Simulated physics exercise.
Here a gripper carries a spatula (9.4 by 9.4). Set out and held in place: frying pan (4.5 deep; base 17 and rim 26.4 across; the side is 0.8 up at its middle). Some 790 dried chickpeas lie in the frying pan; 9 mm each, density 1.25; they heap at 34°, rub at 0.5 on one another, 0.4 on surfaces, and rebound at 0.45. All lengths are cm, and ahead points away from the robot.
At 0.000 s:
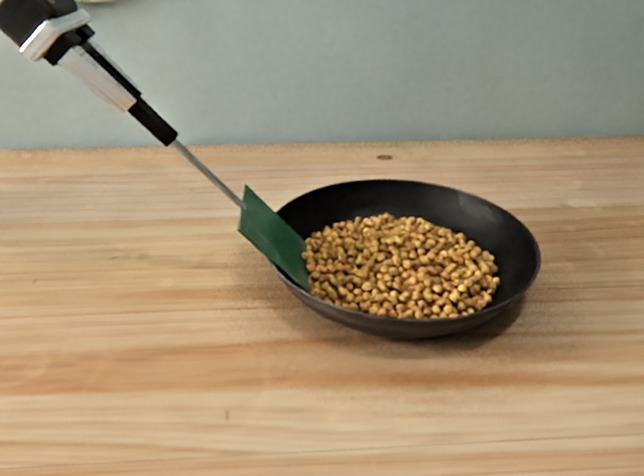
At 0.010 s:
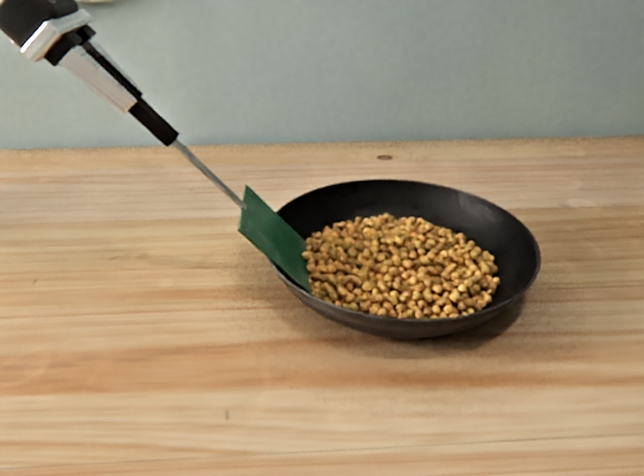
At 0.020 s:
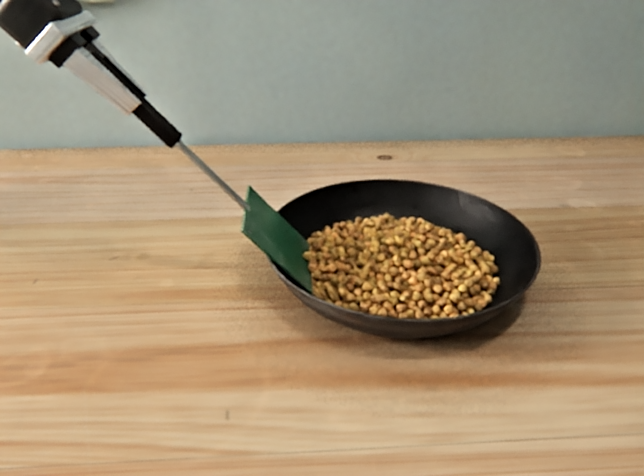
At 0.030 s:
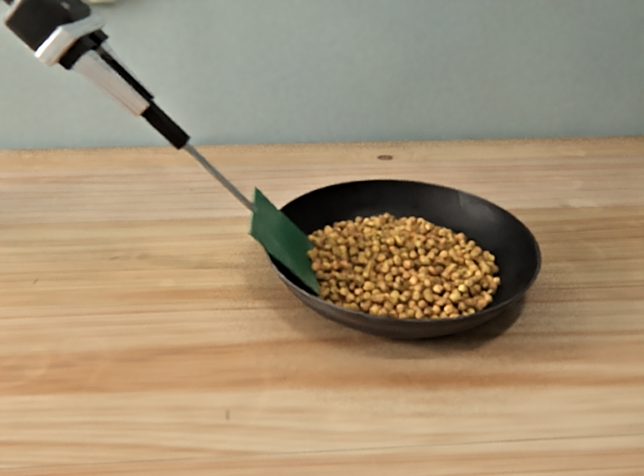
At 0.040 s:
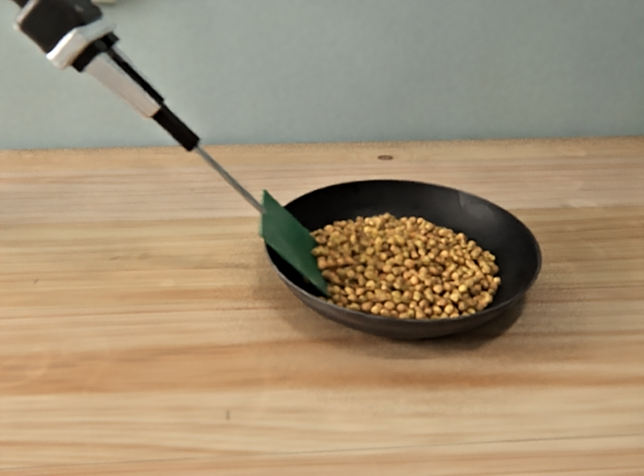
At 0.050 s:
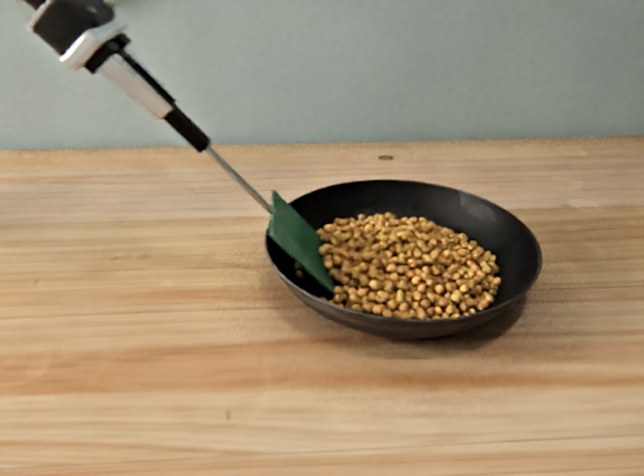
Green spatula held by a gripper easing slowly rightward into a black frying pan, nudging the edge of the heaped chickpeas.
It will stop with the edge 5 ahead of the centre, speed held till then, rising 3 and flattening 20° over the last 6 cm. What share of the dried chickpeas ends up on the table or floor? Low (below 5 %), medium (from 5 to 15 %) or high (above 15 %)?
A low share, below 5 %, ends on the table or floor.
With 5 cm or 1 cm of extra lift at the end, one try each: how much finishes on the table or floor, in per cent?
Some 10 and 0 per cent.
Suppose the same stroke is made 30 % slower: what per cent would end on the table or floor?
Then about 0 per cent.
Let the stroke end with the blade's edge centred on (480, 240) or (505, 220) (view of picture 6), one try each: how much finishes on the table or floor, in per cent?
About 5 and 30 per cent.
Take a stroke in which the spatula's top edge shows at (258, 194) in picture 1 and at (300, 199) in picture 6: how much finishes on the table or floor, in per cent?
About 10 per cent.
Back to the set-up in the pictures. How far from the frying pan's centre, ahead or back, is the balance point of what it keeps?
About 5.0 cm ahead.
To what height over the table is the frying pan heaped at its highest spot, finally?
About 5.0 cm.
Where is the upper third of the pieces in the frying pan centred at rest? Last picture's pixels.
At about (482, 247).
By 0.09 s, sloping 50°, highest piece 7 above the table; 788 in the frying pan.
By 0.14 s, sloping 42°, highest piece 10 above the table; 786 in the frying pan, 2 on the blade or in flight.
By 0.36 s, sloping 30°, highest piece 5 above the table; 784 in the frying pan, 3 on the table or floor, 1 on the blade or in flight.
By 1.41 s, sloping 30°, highest piece 5 above the table; 783 in the frying pan, 5 on the table or floor.
Final count, 783 in the frying pan, 5 on the table or floor. That is 1 % on the table or floor.
